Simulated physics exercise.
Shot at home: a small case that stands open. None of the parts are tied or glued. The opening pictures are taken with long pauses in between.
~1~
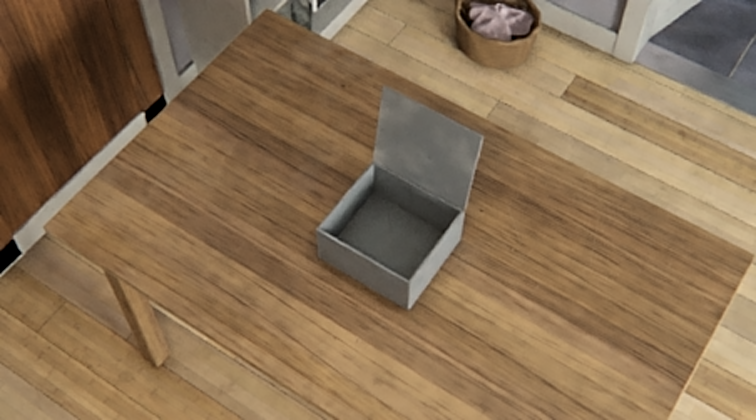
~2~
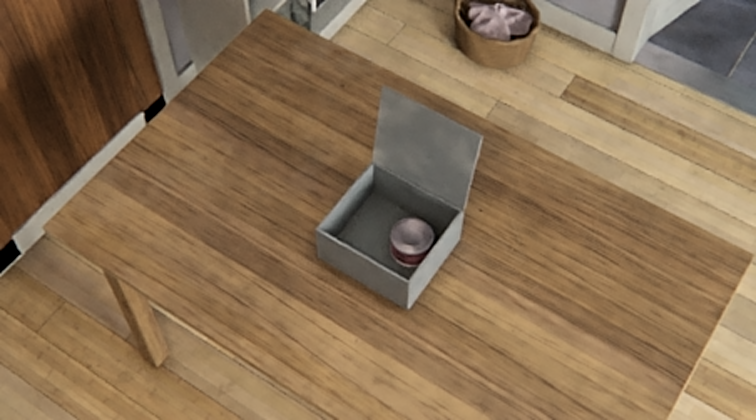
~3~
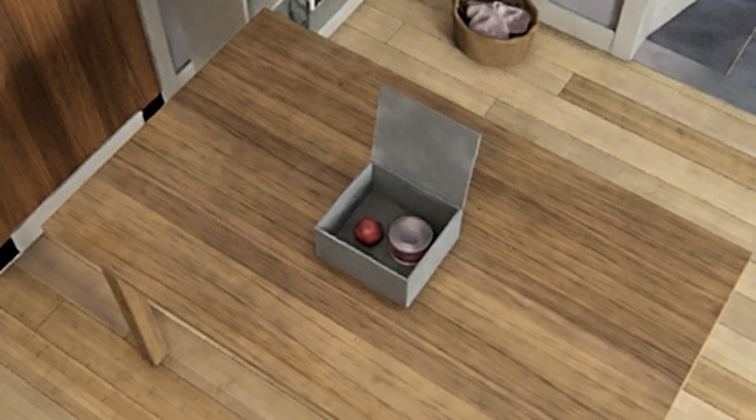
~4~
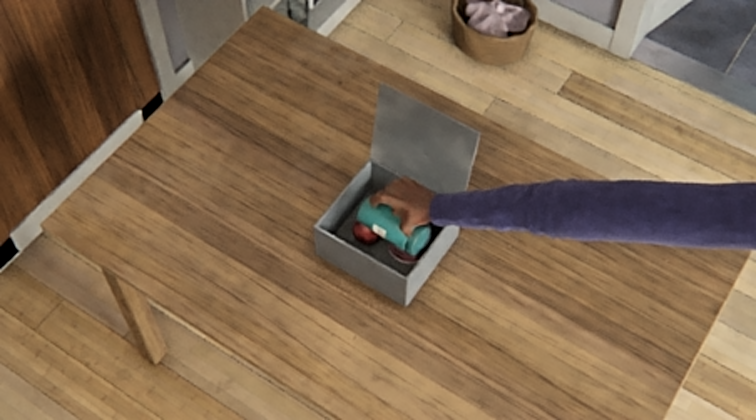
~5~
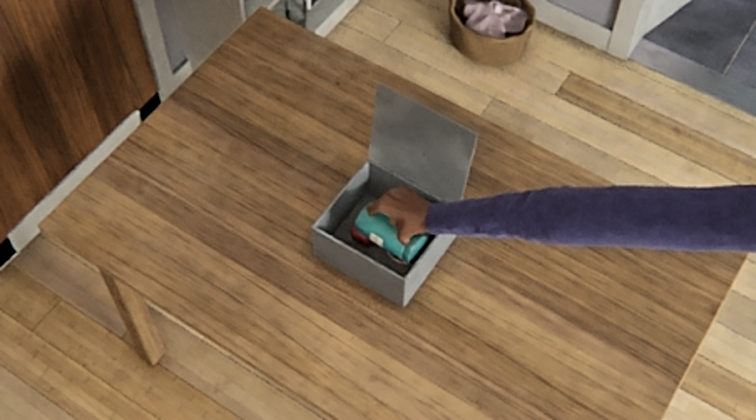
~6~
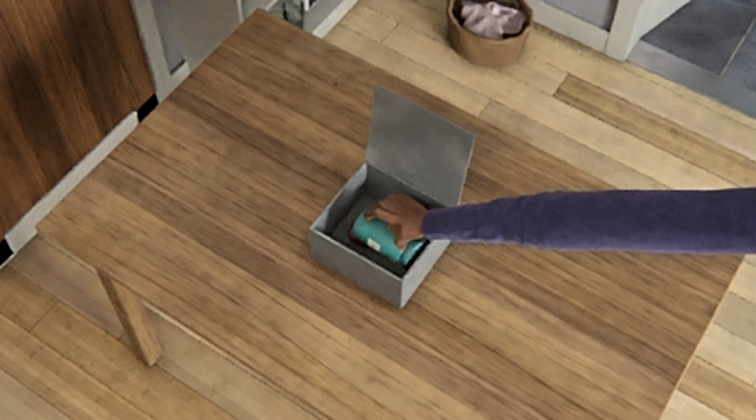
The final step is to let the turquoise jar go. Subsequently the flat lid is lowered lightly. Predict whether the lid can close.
My prediction: Lid on the rim.
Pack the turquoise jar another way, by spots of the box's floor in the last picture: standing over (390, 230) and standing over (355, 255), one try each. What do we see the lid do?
First try: The lid stays propped open; second try: The lid comes down fully.
Then, 1.00 s after the last picture, lid starting down; turquoise jar rolled about its own width near (375, 259); red ball rolled about its own width.
Then, 1.70 s after the last picture, lid 47° above the rim; turquoise jar rolled about its own width near (375, 259); red ball rolled about its own width.
At rest, lid shut; moved from the start, turquoise jar and red ball; pink tub in place. Seen from the same camera at the end, turquoise jar near (375, 259).
